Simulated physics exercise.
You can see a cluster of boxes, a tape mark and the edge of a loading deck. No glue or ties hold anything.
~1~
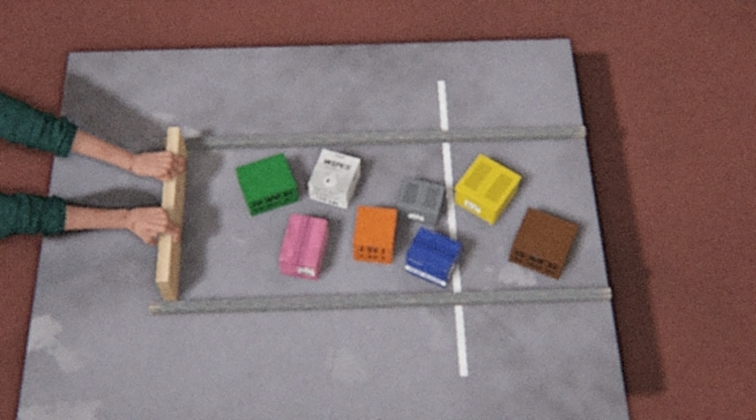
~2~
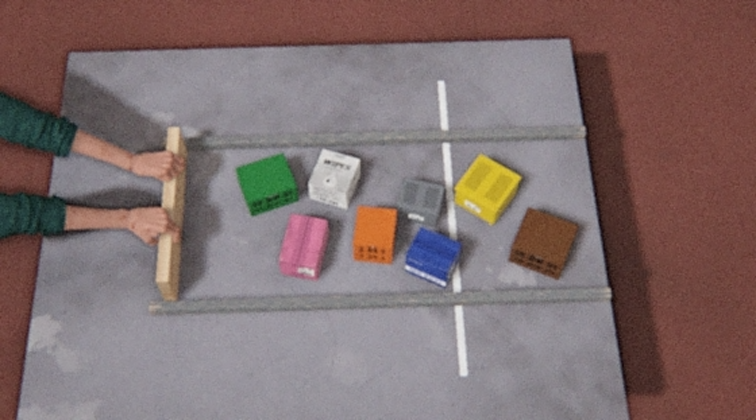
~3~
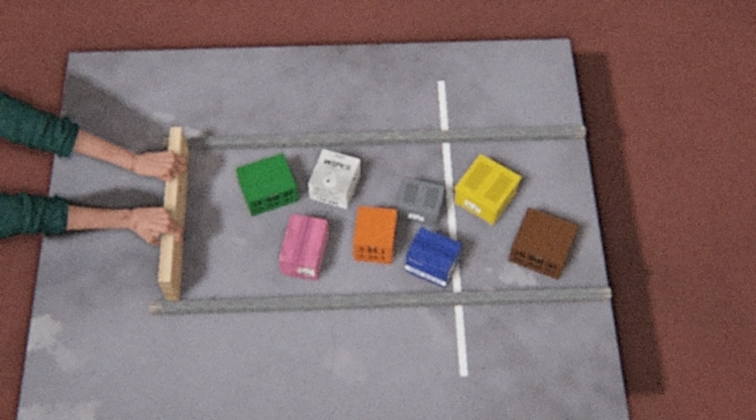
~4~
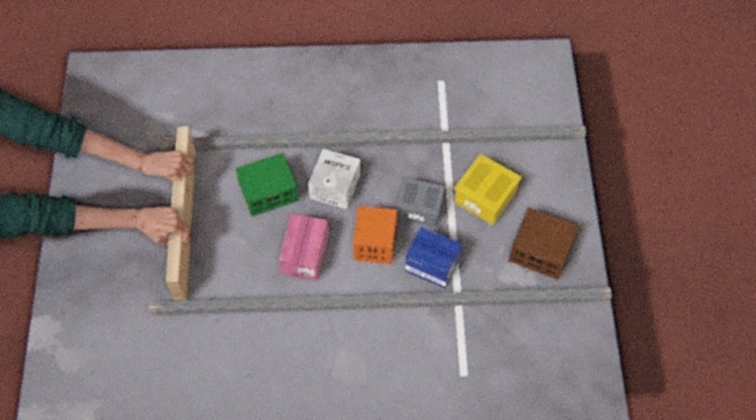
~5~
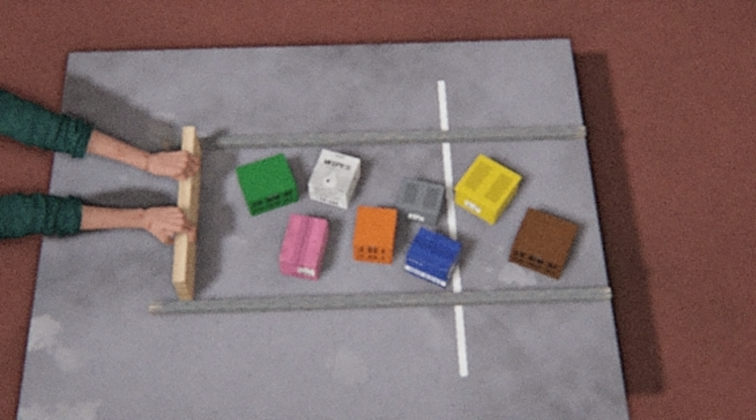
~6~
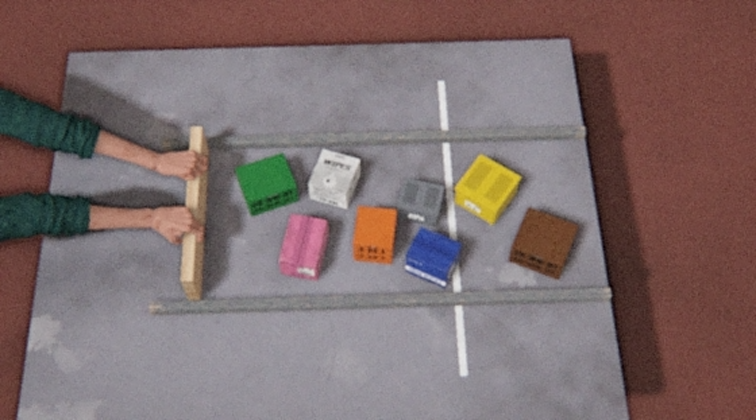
A wooden plank, pushed by two hands, slides slightly right toward the scattered colored boxes.
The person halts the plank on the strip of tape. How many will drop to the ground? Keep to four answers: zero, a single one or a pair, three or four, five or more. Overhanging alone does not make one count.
The answer is zero.
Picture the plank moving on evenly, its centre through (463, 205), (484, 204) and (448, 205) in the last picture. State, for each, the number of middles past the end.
Counts by place: 0 / 1 / 0.
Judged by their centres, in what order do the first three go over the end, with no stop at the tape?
That would be the yellow tote, followed by the brown crate and then the grey tote.
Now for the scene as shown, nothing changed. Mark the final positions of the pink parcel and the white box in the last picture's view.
Result: One about (473, 240), other about (513, 155).
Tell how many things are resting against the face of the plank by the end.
It's touching 2 at the end.
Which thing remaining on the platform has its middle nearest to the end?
It's the yellow tote.
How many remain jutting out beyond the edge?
My count gives 1.
Soon after, none off yet; brown crate at rest near (543, 244); yellow tote at rest near (487, 190); blue parcel at rest near (433, 258).
At rest, the number that fall off is zero.
